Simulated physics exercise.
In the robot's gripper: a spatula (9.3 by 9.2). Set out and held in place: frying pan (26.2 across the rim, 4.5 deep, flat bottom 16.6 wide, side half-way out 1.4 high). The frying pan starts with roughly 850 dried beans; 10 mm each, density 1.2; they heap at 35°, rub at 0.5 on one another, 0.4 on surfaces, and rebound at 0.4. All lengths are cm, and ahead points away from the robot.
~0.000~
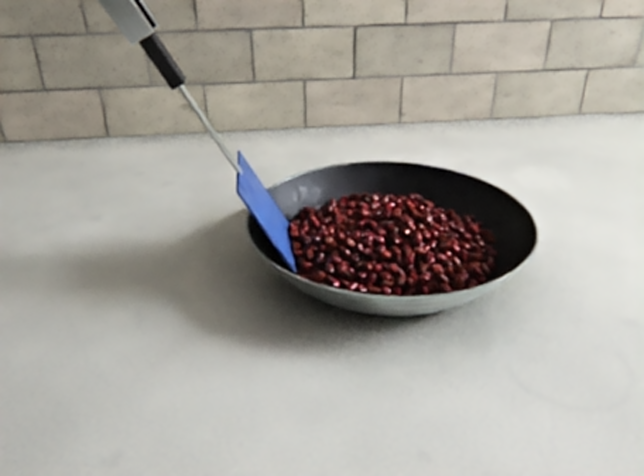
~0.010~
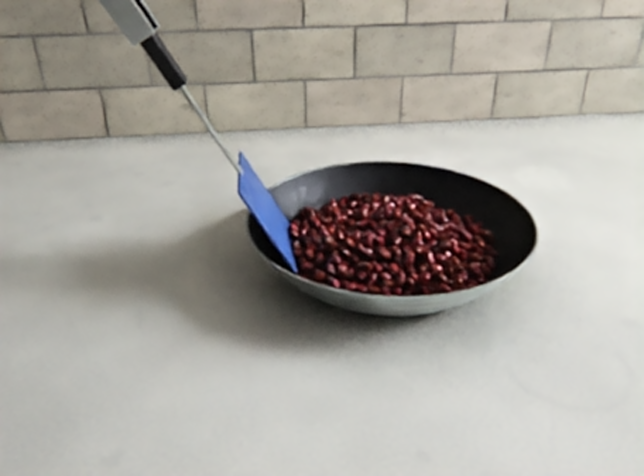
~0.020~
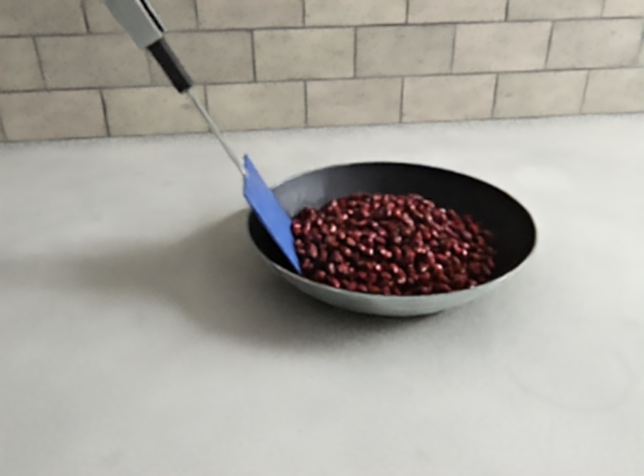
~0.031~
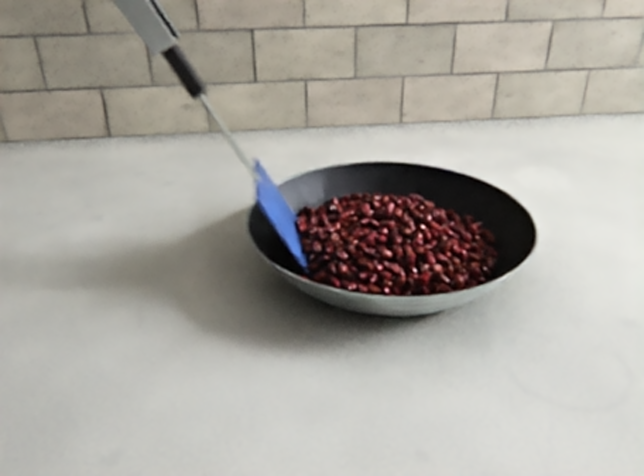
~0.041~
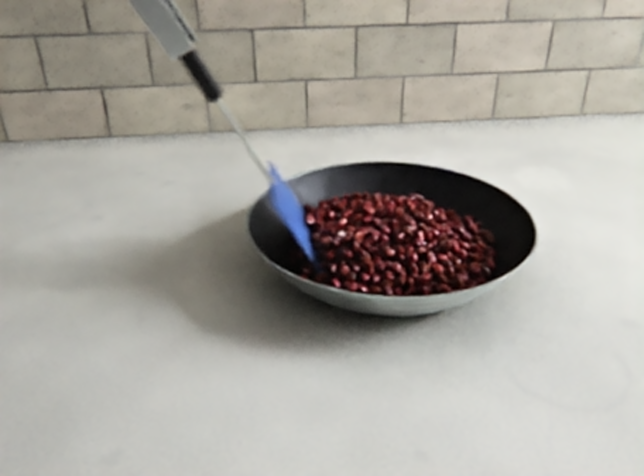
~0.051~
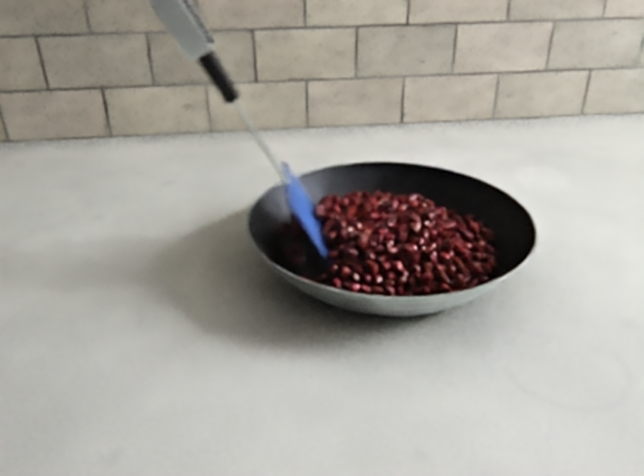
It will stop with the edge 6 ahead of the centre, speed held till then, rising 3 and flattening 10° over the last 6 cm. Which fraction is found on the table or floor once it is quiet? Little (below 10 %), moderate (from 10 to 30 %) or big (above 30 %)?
A moderate share, from 10 to 30 %, ends on the table or floor.
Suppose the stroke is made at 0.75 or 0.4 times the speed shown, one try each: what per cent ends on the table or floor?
Some 15 and 0 per cent.
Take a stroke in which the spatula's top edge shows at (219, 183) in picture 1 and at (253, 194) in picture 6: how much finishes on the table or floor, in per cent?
About 15 per cent.
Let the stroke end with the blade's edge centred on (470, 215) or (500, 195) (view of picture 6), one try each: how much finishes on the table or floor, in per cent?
Some 35 and 40 per cent.
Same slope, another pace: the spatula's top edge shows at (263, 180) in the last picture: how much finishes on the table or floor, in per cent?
About 5 per cent.
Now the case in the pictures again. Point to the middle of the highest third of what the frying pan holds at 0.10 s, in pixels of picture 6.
Near (417, 214).
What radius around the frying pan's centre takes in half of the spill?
Some 28 cm.
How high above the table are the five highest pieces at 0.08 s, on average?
Roughly 7 cm.
By 0.08 s, sloping 62°, highest piece 9 above the table; 851 in the frying pan.
By 0.10 s, sloping 59°, highest piece 14 above the table; 848 in the frying pan, 3 on the blade or in flight.
By 0.31 s, sloping 52°, highest piece 30 above the table; 664 in the frying pan, 169 on the table or floor, 18 on the blade or in flight.
By 1.36 s, sloping 52°, highest piece 5 above the table; 664 in the frying pan, 187 on the table or floor.
Final count, 664 in the frying pan, 187 on the table or floor. That is 22 % on the table or floor.
